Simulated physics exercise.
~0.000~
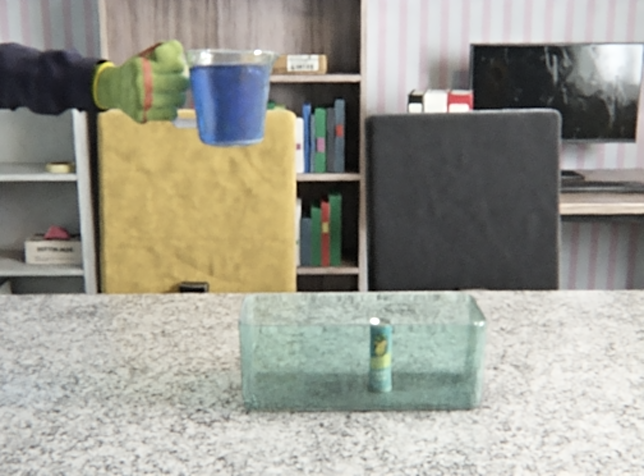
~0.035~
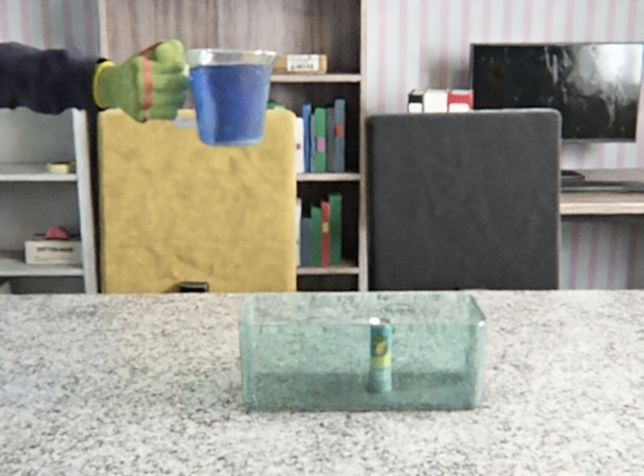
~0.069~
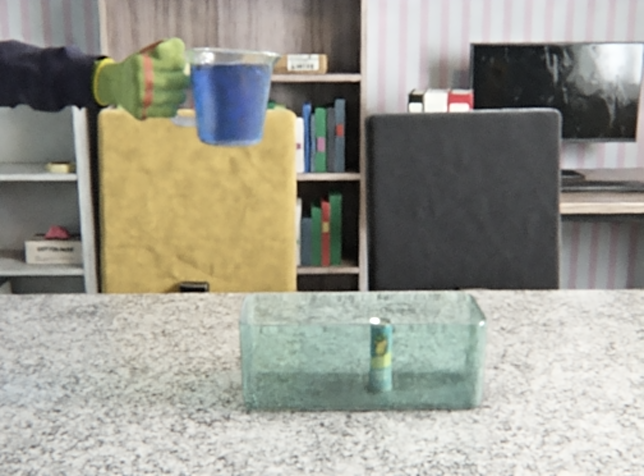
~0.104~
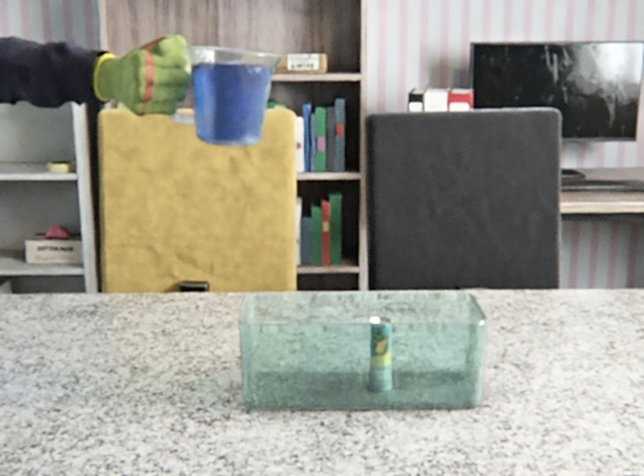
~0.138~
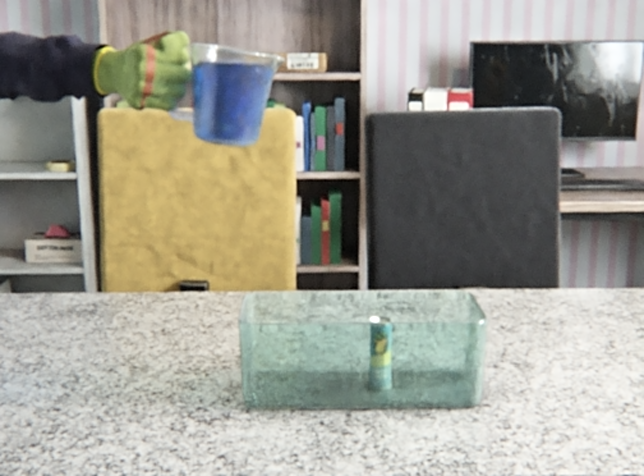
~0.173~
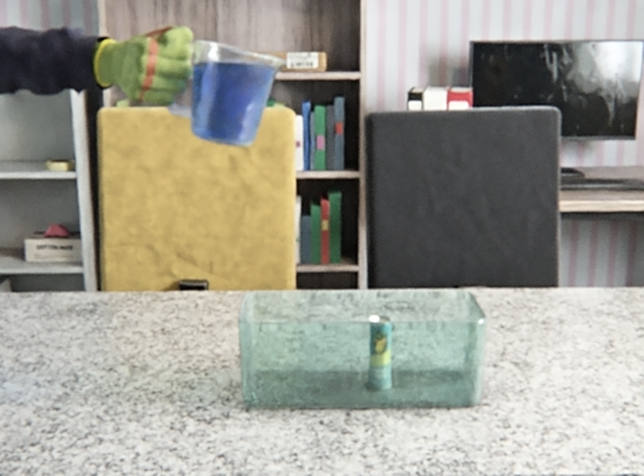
A green-gloved hand slowly tilting a jug of blue liquid slightly rightwards above a clear basin with a small tin inside.
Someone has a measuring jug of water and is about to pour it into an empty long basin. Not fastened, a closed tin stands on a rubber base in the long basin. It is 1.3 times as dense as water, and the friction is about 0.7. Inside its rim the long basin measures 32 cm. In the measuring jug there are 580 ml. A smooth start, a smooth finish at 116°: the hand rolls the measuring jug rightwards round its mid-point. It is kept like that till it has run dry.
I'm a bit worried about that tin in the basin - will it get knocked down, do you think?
It will go down.
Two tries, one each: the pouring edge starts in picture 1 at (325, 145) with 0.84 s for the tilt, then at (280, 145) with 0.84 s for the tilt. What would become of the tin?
Trial 1 - tin tips; trial 2 - tin stays standing.
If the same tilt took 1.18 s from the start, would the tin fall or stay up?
With that tilt, the tin tips.
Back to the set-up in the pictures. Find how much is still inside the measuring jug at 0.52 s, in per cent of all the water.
Near 68 in a hundred.
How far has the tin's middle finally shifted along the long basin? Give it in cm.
The middle of the tin ends some 8.0 cm along the basin.
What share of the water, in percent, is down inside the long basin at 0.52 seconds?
About 1%.
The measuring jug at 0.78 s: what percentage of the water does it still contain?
10 %.
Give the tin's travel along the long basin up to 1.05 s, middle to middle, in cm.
Measured centre to centre, about 8 cm.
By 0.52 s the tilt is 80° and 68 per cent is still to pour; the tin stands where it began.
By 0.78 s the tilt is 115° and 10 per cent is still to pour; the tin leans 5°.
By 1.05 s the tilt is 116° and 0 per cent is still to pour; the tin lies on its side.
By 1.34 s the tilt is 116° and 0 per cent is still to pour; the tin lies on its side.
At rest the tin lies on its side.
